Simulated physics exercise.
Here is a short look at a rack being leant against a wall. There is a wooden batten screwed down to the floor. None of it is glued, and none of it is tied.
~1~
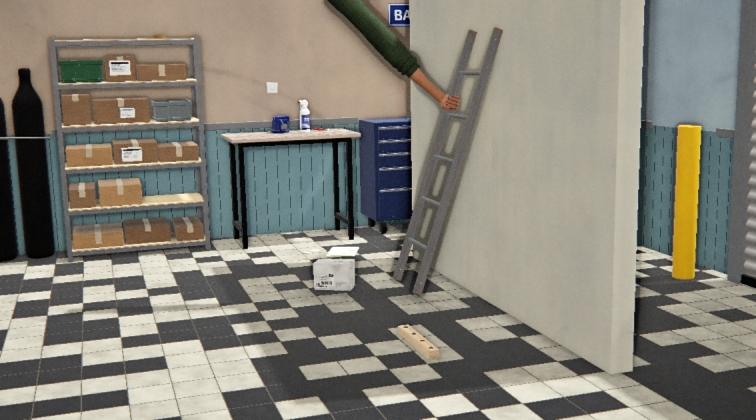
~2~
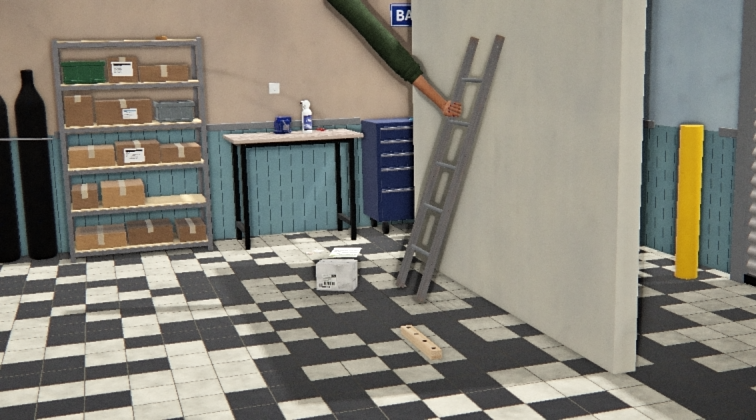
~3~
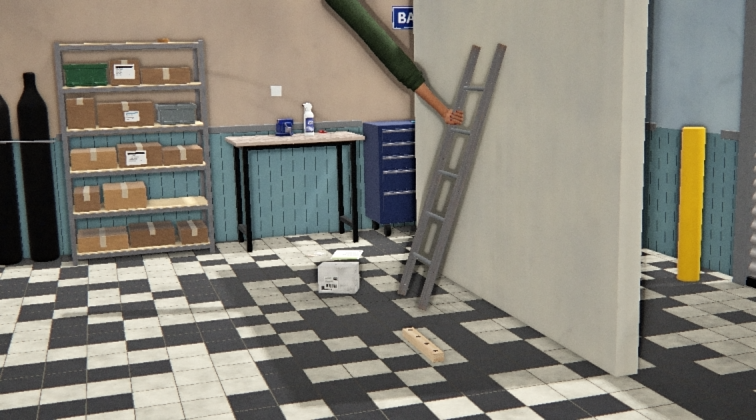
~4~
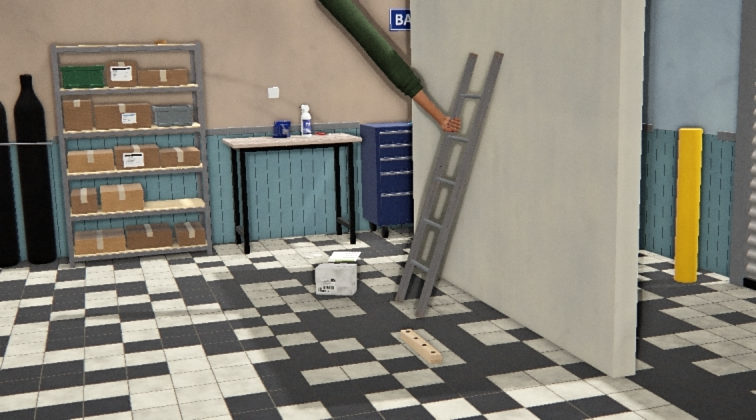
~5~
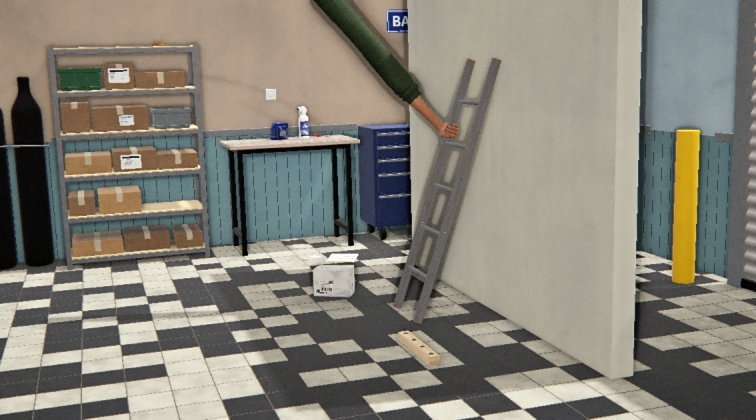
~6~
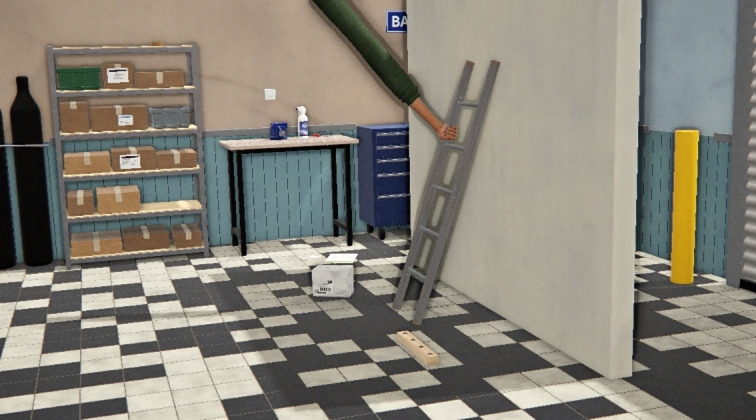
A green-sleeved arm held a grey, ladder-like rack leaning against a pale wall and shifted it a short way forward across the checkered floor, bringing its foot to the wooden batten, still gripping it.
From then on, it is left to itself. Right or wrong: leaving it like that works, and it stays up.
Right.
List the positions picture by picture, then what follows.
In the first frame, still on the way; grey rack (445, 159); batten (418, 341).
In the second frame, still on the way; grey rack (448, 166); white parcel (337, 275).
In the third frame, still on the way; grey rack (450, 175); batten (423, 344).
In the fourth frame, still on the way; grey rack (447, 182); white parcel (336, 279).
In the fifth frame, still on the way; grey rack (445, 188); batten (418, 347).
In the sixth frame, in place, still held; grey rack (444, 190); white parcel (333, 281).
Then, 0.26 s on from there, grey rack at rest near (444, 190).
In the end, the grey rack remains leaning, near (444, 190); the other things unmoved.
